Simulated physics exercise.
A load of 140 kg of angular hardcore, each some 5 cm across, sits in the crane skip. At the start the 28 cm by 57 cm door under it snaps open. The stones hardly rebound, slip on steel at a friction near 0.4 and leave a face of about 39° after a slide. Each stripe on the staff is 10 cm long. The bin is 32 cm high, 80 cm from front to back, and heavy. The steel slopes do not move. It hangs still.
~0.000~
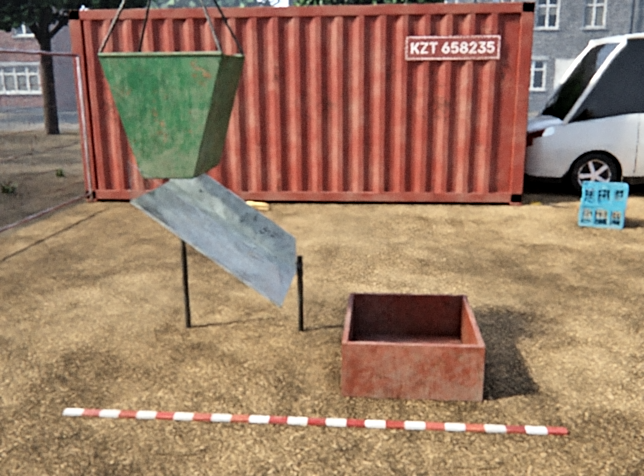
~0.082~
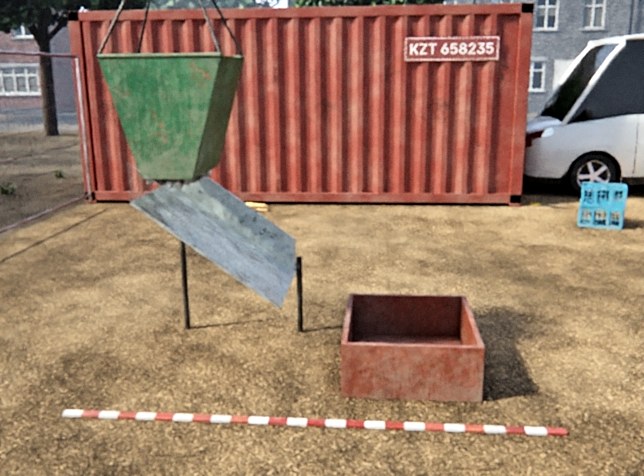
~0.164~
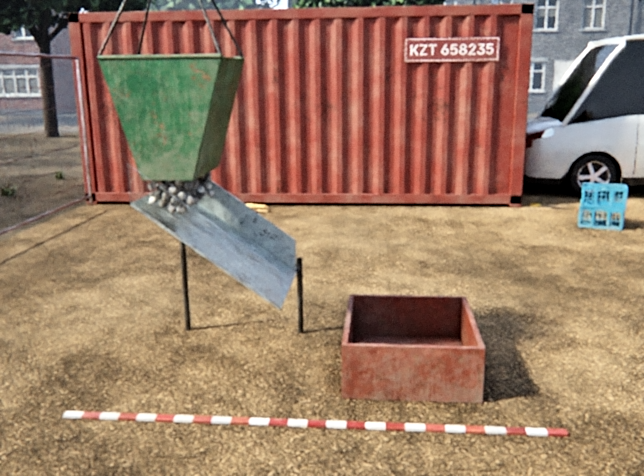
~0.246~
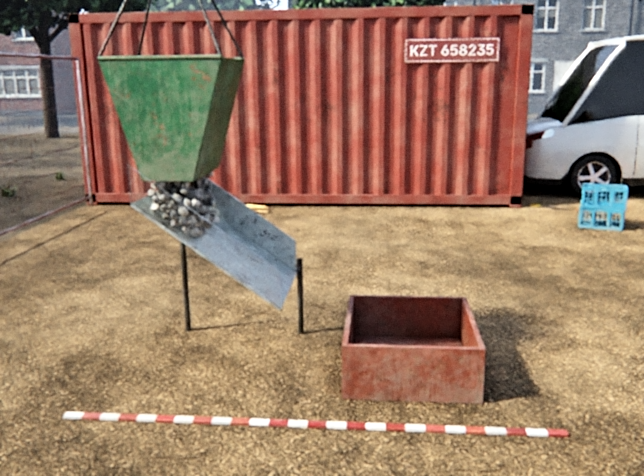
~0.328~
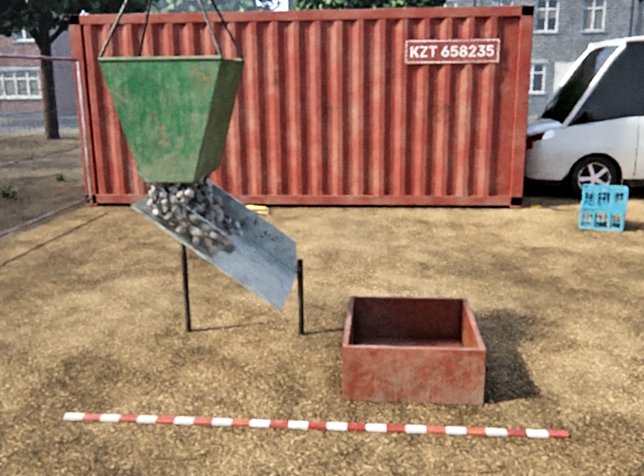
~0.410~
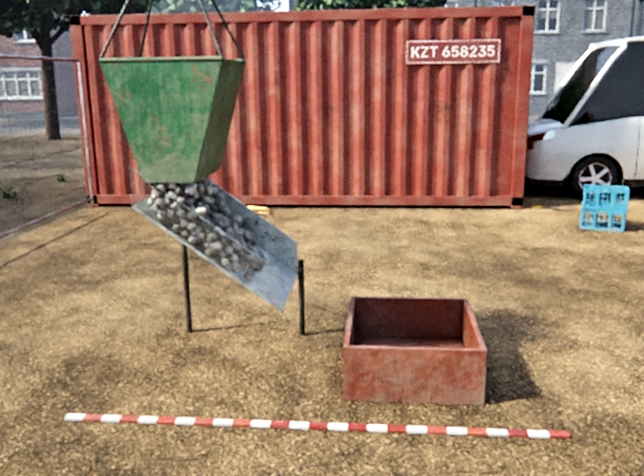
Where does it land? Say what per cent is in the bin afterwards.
Some 2 per cent of it.
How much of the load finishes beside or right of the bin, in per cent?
Some 5 per cent of the load.
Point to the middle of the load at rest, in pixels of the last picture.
Around (323, 356).
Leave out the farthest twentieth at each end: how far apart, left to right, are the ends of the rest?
About 50 cm.
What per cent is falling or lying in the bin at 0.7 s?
About 0 per cent by then.
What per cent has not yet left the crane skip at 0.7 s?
It holds some 20 per cent.
After 0.7 s, 20 % in the crane skip, 67 % on the steel, 13 % falling or lying left of the bin; the stones farthest right are at (343, 346).
After 1.1 s, 0 % in the crane skip, 49 % on the steel, 51 % falling or lying left of the bin; the stones farthest right are at (348, 331).
After 1.7 s, 0 % in the crane skip, 3 % on the steel, 94 % falling or lying left of the bin, 2 % falling or lying in the bin, 2 % falling or lying beside or right of the bin; the stones farthest right are at (420, 361).
After 2.6 s, 0 % in the crane skip, 95 % falling or lying left of the bin, 2 % falling or lying in the bin, 3 % falling or lying beside or right of the bin; the stones farthest right are at (430, 363).
After 4.5 s, 0 % in the crane skip, 95 % left of the bin, 2 % in the bin, 3 % beside or right of the bin; the stones farthest right are at (430, 363).
